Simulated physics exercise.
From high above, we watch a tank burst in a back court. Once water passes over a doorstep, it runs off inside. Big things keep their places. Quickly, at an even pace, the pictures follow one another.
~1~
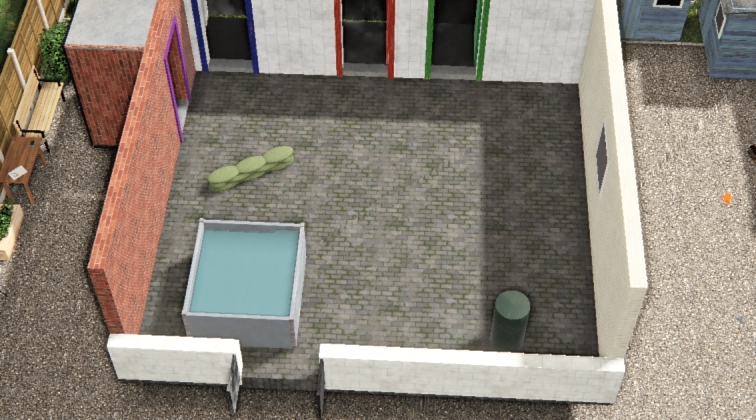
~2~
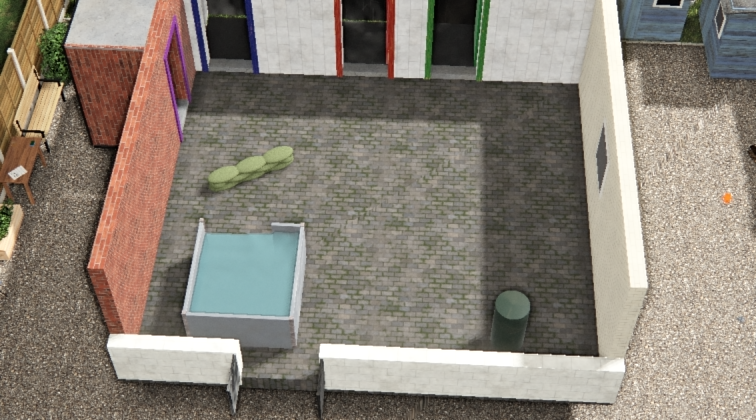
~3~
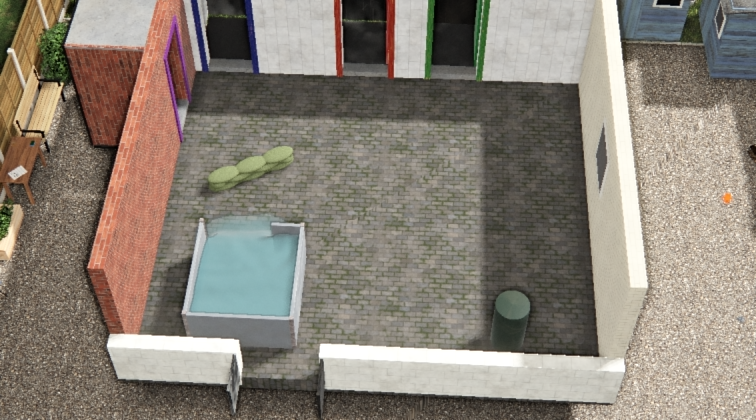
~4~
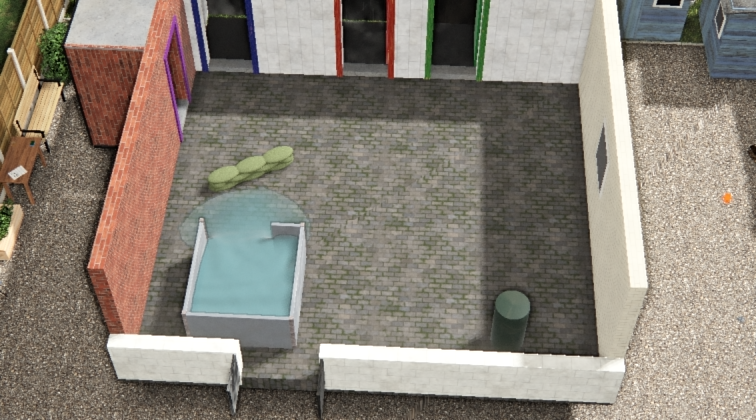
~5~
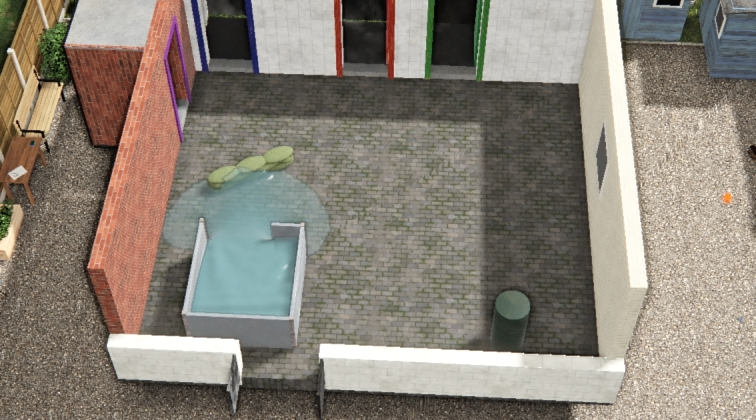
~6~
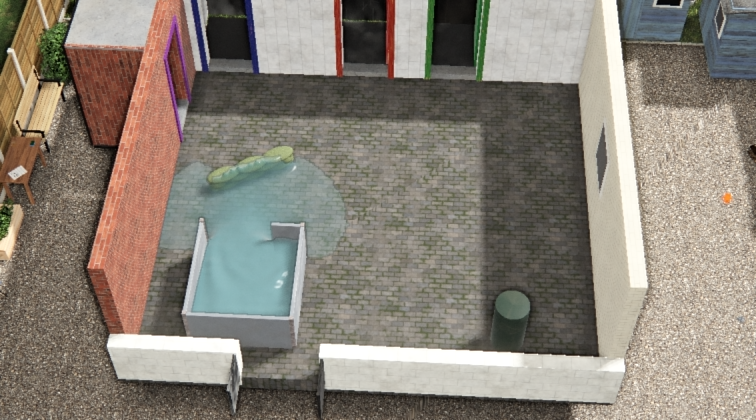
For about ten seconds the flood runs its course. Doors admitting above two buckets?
Blue door above, red door not above, green door not above, purple door not above.
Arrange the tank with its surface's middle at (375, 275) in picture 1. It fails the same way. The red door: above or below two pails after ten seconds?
Red: Exceeds the limit.
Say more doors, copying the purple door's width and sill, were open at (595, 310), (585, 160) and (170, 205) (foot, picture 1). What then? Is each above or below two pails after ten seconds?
Stays below the line; stays below the line; crosses the line.
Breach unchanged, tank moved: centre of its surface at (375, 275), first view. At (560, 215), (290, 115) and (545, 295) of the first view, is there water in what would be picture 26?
Check in sequence: Still parched, soaked through, still parched.
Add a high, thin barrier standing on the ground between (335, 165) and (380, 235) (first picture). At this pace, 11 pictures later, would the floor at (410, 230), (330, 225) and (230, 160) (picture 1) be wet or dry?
Point by point: First not reached, second submerged, third submerged.
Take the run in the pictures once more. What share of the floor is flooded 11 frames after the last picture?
Some 40 per cent.
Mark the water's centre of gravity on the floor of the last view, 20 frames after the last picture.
My guess is about (307, 191).
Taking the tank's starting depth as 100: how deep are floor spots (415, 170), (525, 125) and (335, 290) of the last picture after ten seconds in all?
About 6, 6, 4 %.
A moment on, water covers 20 % of the floor; the blue door not reached, the red door not reached, the green door not reached, the purple door wet at the sill, nothing in.
Next, water covers 40 % of the floor; the blue door under two buckets in, the red door wet at the sill, nothing in, the green door wet at the sill, nothing in, the purple door wet at the sill, nothing in.
Then, water covers 65 % of the floor; the blue door over two buckets in, the red door wet at the sill, nothing in, the green door wet at the sill, nothing in, the purple door wet at the sill, nothing in.
Later, water covers 70 % of the floor; the blue door over two buckets in, the red door wet at the sill, nothing in, the green door wet at the sill, nothing in, the purple door wet at the sill, nothing in.
In the end, water covers 95 % of the floor; the blue door over two buckets in, the red door wet at the sill, nothing in, the green door wet at the sill, nothing in, the purple door wet at the sill, nothing in.
